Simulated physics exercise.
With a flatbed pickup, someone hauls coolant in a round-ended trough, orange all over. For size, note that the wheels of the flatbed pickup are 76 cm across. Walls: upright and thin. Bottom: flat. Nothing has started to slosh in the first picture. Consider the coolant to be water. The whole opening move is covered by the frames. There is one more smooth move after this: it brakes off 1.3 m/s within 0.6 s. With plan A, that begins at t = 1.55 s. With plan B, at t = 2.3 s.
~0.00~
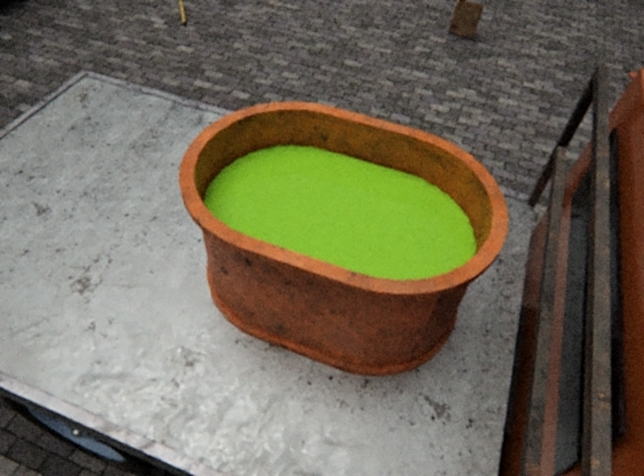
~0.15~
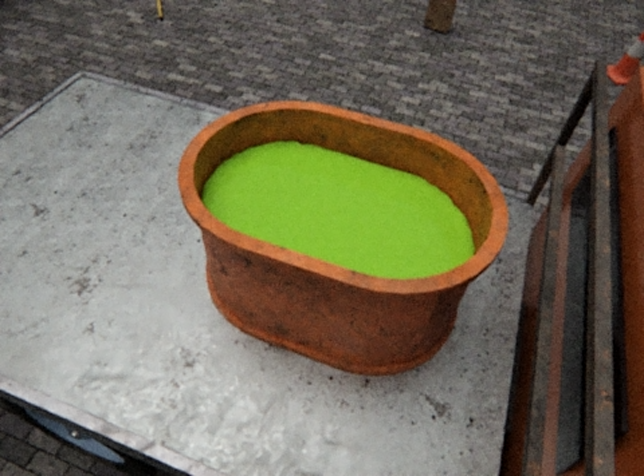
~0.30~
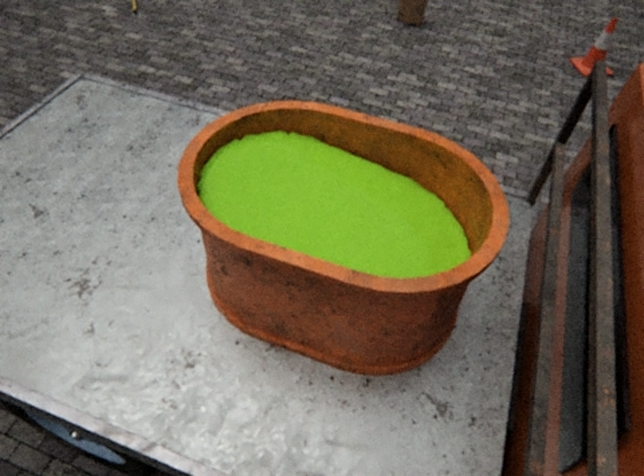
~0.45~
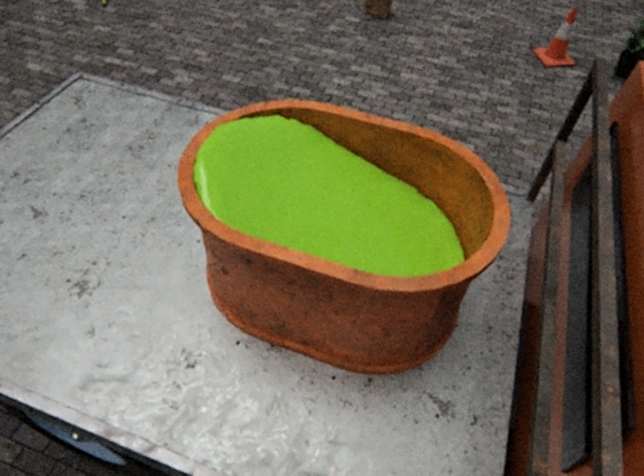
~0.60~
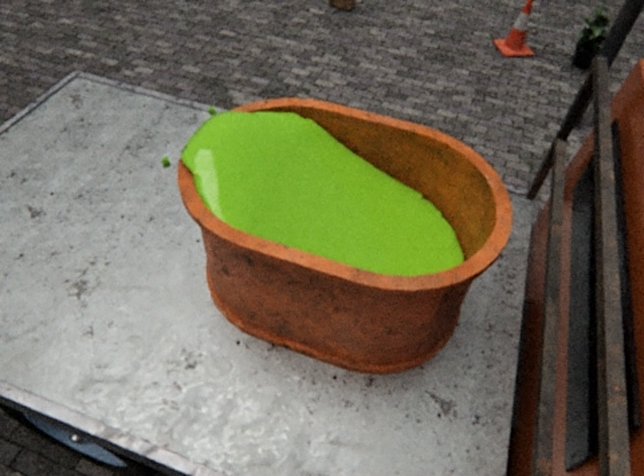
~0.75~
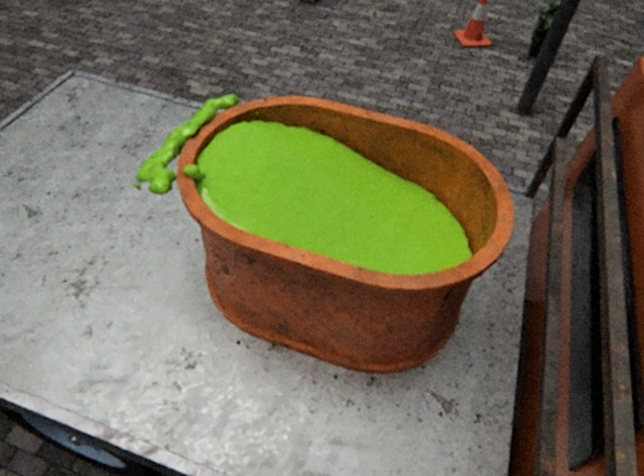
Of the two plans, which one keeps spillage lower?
Spillage is lower with plan B.
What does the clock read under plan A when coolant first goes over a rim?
The first spill happens at roughly 0.9 s.
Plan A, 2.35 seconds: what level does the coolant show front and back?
Around 64 cm toward the front, with 18 cm behind.
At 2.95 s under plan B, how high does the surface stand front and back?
About 46 cm in front; about 30 cm behind.
For plan A, 2.35 s in, front 64 cm, middle 36 cm, back 18 cm above the floor; the loss stands at 1 per cent, over the back and the front.
For plan A, 5.14 s in, the loss stands at 7 per cent, over the front and the back, 16 of 248 litres.
For plan B, 2.95 s in, front 46 cm, middle 40 cm, back 30 cm above the floor; the loss stands at 2 per cent, over the back and the front.
For plan B, 5.89 s in, the loss stands at 2 per cent, over the front and the back, 5 of 248 litres.
